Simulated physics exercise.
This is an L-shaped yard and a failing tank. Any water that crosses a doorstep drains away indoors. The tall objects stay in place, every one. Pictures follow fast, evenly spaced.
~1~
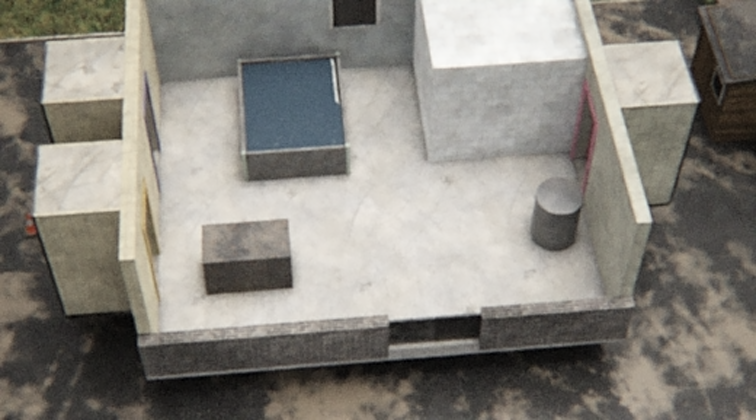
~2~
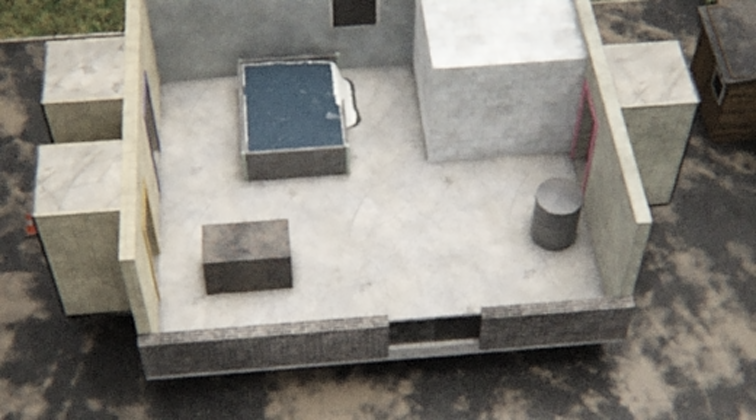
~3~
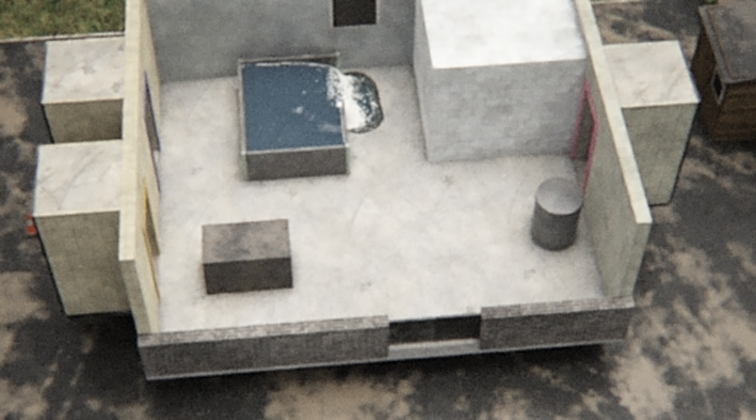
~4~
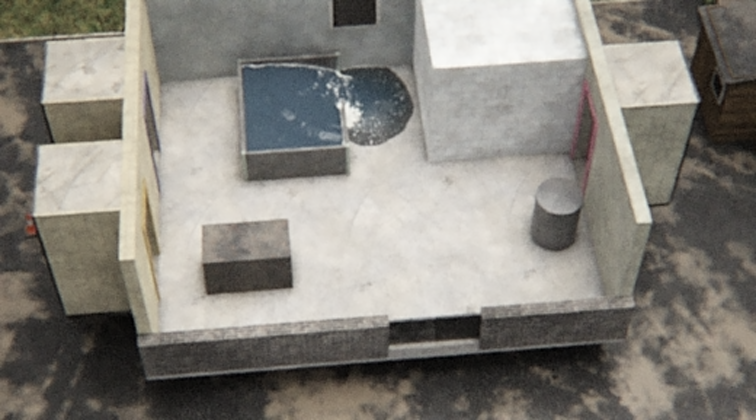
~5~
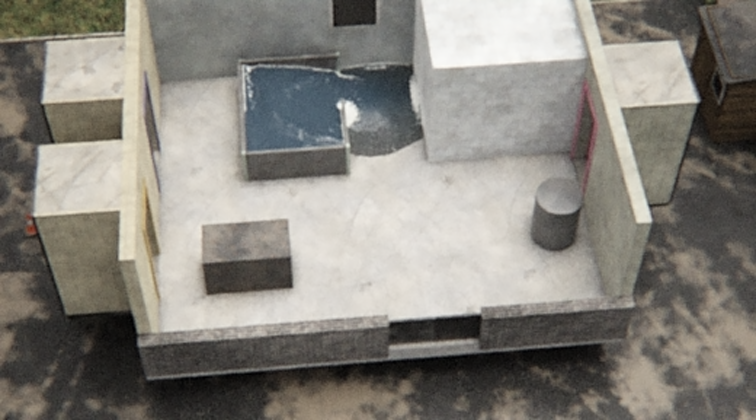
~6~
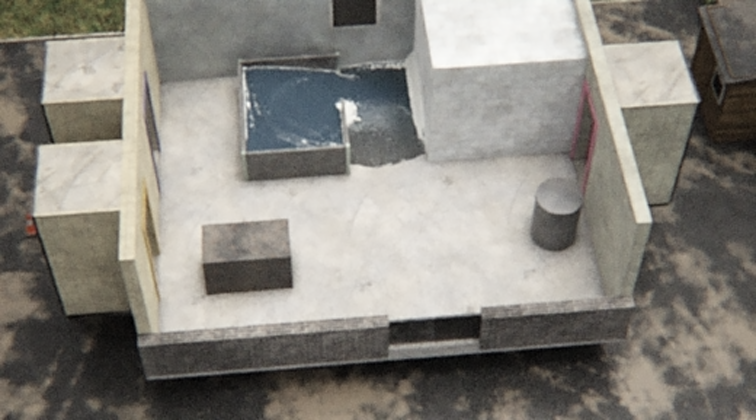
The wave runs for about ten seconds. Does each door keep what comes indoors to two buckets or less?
The pink door keeps it there; the yellow door lets more through; the blue door keeps it there.
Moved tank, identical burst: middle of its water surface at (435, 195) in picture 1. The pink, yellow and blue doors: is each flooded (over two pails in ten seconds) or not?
Pink: Exceeds it; yellow: Falls short; blue: Falls short.
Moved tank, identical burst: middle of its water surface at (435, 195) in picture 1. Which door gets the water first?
The pink-painted one comes first.
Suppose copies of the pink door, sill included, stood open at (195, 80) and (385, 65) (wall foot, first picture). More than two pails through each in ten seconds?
Stays within it; exceeds it.
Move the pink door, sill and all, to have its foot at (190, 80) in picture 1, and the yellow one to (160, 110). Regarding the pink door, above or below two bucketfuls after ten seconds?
As for the pink one, it doesn't reach the mark.
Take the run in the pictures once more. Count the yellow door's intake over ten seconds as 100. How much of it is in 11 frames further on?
Estimate: Roughly 0 %.
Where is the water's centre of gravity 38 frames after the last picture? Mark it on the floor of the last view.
The balance point is around (336, 196).
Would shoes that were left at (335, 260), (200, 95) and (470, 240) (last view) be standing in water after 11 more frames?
First spot not wet, second not wet, third soaked.
A moment on, water covers 10 % of the floor; the pink door not reached, the yellow door not reached, the blue door not reached.
Next, water covers 25 % of the floor; the pink door not reached, the yellow door not reached, the blue door not reached.
Then, water covers 55 % of the floor; the pink door not reached, the yellow door not reached, the blue door not reached.
Later, water covers 85 % of the floor; the pink door not reached, the yellow door under two buckets in, the blue door wet at the sill, nothing in.
In the end, water covers 95 % of the floor; the pink door wet at the sill, nothing in, the yellow door over two buckets in, the blue door wet at the sill, nothing in.
